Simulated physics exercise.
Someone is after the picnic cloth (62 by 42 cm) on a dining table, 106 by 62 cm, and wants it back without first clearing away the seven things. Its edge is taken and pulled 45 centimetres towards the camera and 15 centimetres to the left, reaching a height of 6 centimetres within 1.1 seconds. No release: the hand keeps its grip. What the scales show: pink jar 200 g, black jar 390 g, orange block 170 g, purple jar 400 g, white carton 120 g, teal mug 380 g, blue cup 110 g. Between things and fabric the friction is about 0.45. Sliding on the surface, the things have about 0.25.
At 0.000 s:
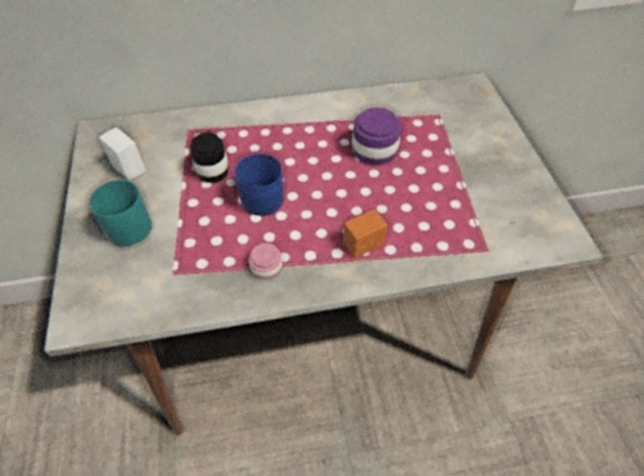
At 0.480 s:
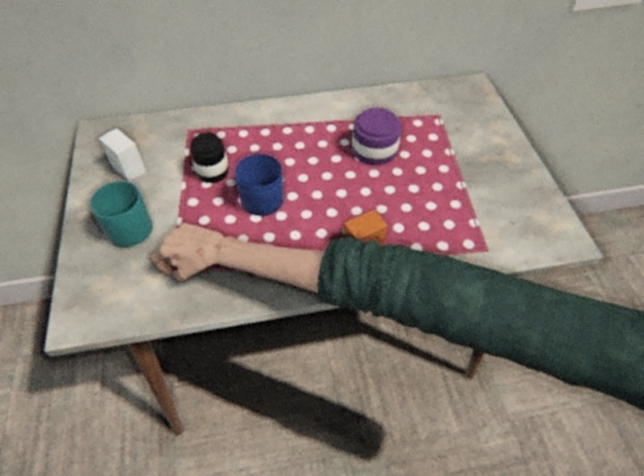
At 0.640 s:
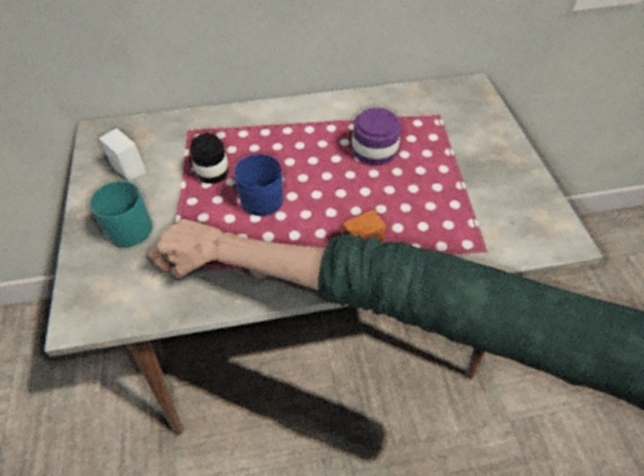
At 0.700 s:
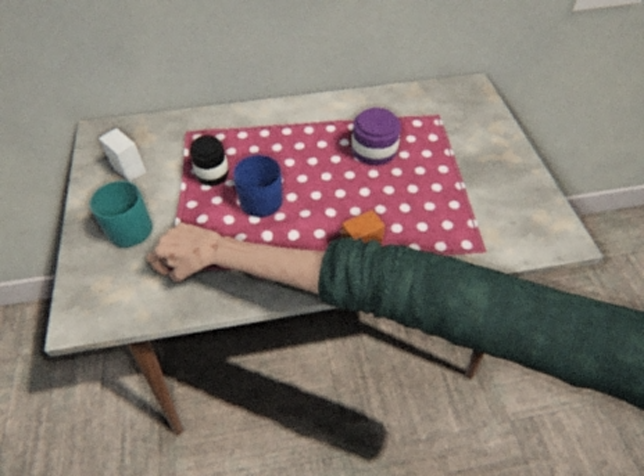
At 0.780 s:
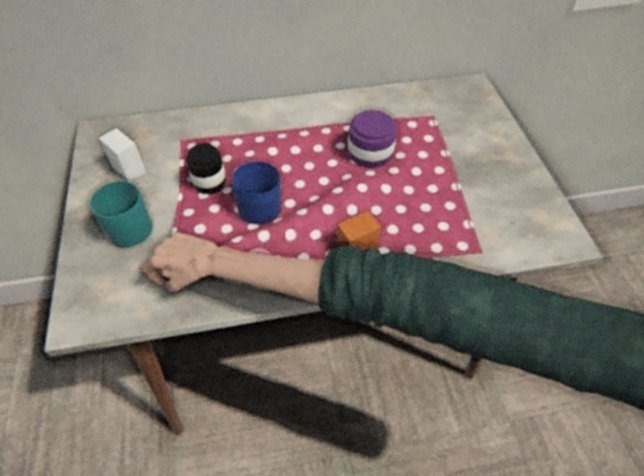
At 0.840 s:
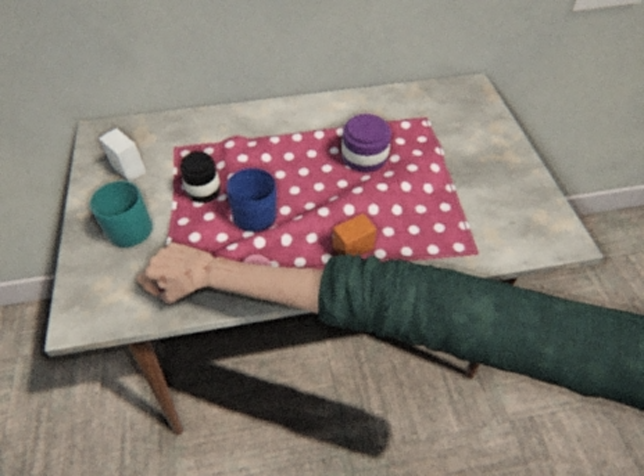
The clip shows a hand reaching over a table and pulling a pink polka-dot cloth slightly towards the camera and left, wrinkling it, while the jars, blue cup and orange block on it shift along and the teal mug and white carton stay put.
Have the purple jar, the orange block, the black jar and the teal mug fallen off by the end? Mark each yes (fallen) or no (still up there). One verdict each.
Purple jar: Yes, orange block: Yes, black jar: Yes, teal mug: No.
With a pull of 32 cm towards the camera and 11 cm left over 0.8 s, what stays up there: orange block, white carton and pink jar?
Then orange block is lost over the edge, white carton holds on and pink jar is lost over the edge.
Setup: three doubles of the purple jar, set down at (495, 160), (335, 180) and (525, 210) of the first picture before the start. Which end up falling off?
Taking them one by one: Is left on top, then is lost, then is left on top.
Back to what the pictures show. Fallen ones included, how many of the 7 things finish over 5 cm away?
In total, 6 of them qualify.
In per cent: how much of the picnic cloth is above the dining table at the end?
Roughly 0% of it.
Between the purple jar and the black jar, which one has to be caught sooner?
Black.
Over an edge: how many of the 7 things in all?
Count recorded: 5.
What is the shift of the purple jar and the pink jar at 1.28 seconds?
About: Purple jar 30 cm, pink jar over the edge.
After 1.1 s, 95 % of the picnic cloth is still over the top; black jar 19 cm off its start, purple jar 14 cm off its start, orange block 10 cm off its start.
After 1.3 s, 70 % of the picnic cloth is still over the top; black jar 35 cm off its start, purple jar 28 cm off its start, orange block 24 cm off its start.
After 1.5 s, 40 % of the picnic cloth is still over the top; black jar 51 cm off its start at (103, 387), purple jar 41 cm off its start at (263, 244), orange block over the edge.
After 1.7 s, 10 % of the picnic cloth is still over the top; black jar over the edge, purple jar 55 cm off its start, orange block over the edge.
After 3.3 s, 0 % of the picnic cloth is still over the top; purple jar over the edge, black jar over the edge, orange block over the edge, teal mug 6 cm off its start at (85, 213).
